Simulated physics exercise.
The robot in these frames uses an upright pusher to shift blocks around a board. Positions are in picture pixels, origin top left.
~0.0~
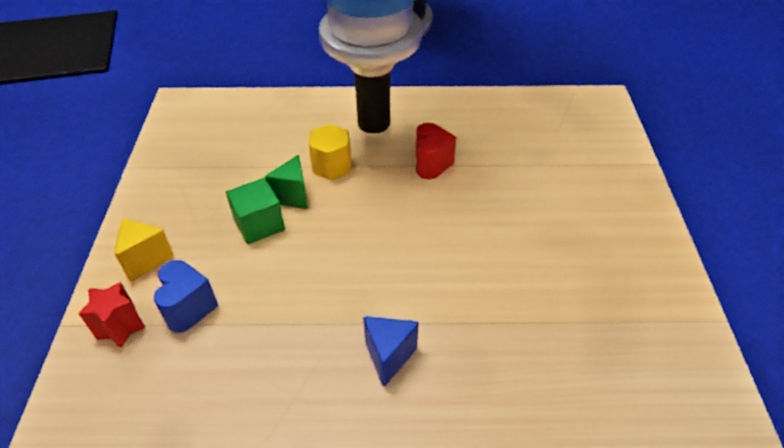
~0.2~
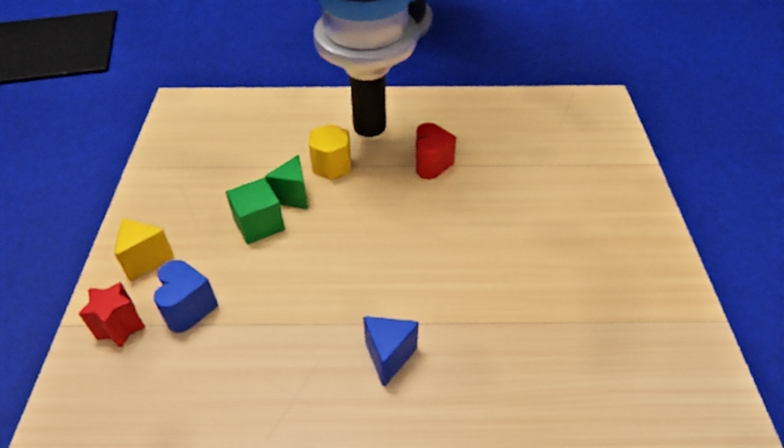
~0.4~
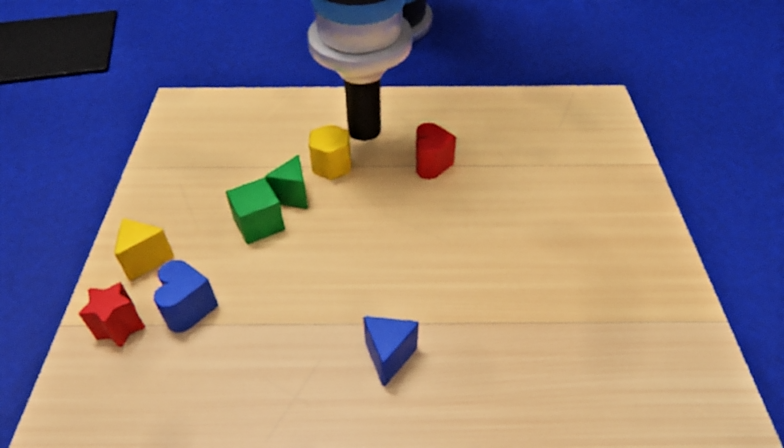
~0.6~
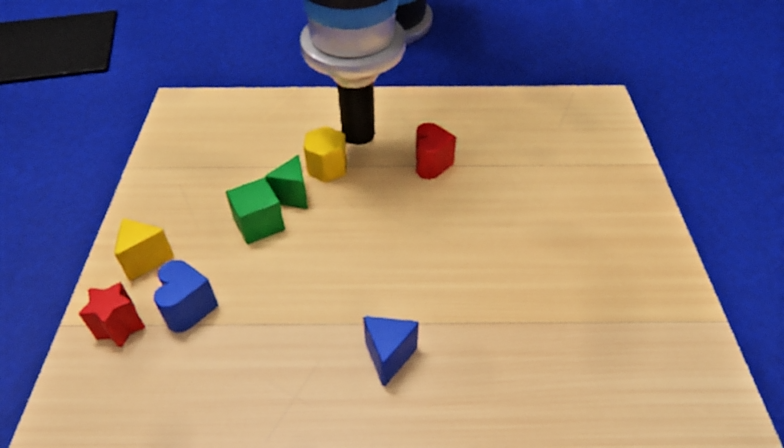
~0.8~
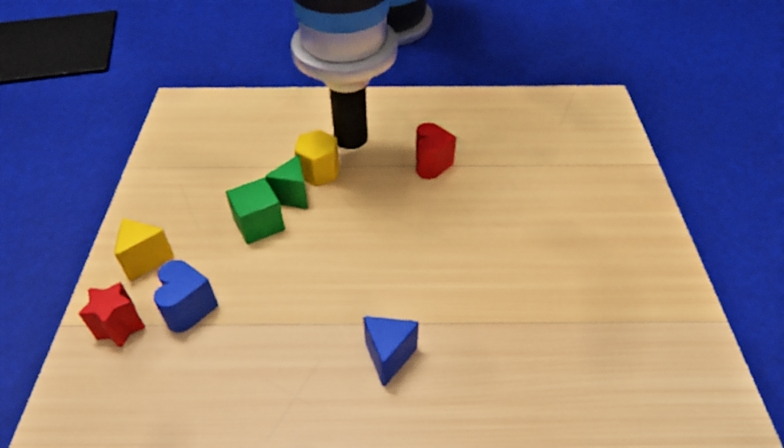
The robot's black-tipped pusher starts between the yellow six-sided block and the red heart block, then slides a short way left and slightly toward the viewer. It meets the yellow block and nudges it slightly left, toward the green triangular block, while the other blocks stay still.
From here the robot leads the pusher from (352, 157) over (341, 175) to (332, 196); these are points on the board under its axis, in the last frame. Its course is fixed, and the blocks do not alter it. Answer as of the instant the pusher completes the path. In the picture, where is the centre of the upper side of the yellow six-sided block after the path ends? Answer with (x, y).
I'd say the yellow six-sided block ends with its top centre at (297, 151).
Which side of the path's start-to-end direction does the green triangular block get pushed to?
The answer is right: Facing from the path's start to its end, that's where the green triangular block shifts.
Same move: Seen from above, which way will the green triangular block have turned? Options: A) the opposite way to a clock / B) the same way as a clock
(A)
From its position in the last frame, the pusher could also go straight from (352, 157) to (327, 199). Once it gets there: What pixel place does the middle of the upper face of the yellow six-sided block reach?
Pixel (295, 152).
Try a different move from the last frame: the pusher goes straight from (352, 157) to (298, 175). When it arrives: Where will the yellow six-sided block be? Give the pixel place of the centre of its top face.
Answer: (255, 152).
On the path given first. Halfway along, pusher at (339, 158); green four-sided block at (247, 200), turned 15° anticlockwise; green triangular block at (271, 167), turned 25° anticlockwise; yellow six-sided block at (299, 150), turned 55° clockwise.
At the end, pusher at (330, 178); green four-sided block at (246, 201), turned 15° anticlockwise; green triangular block at (268, 166), turned 35° anticlockwise; yellow six-sided block at (297, 151), turned 70° clockwise; red heart block not moved.
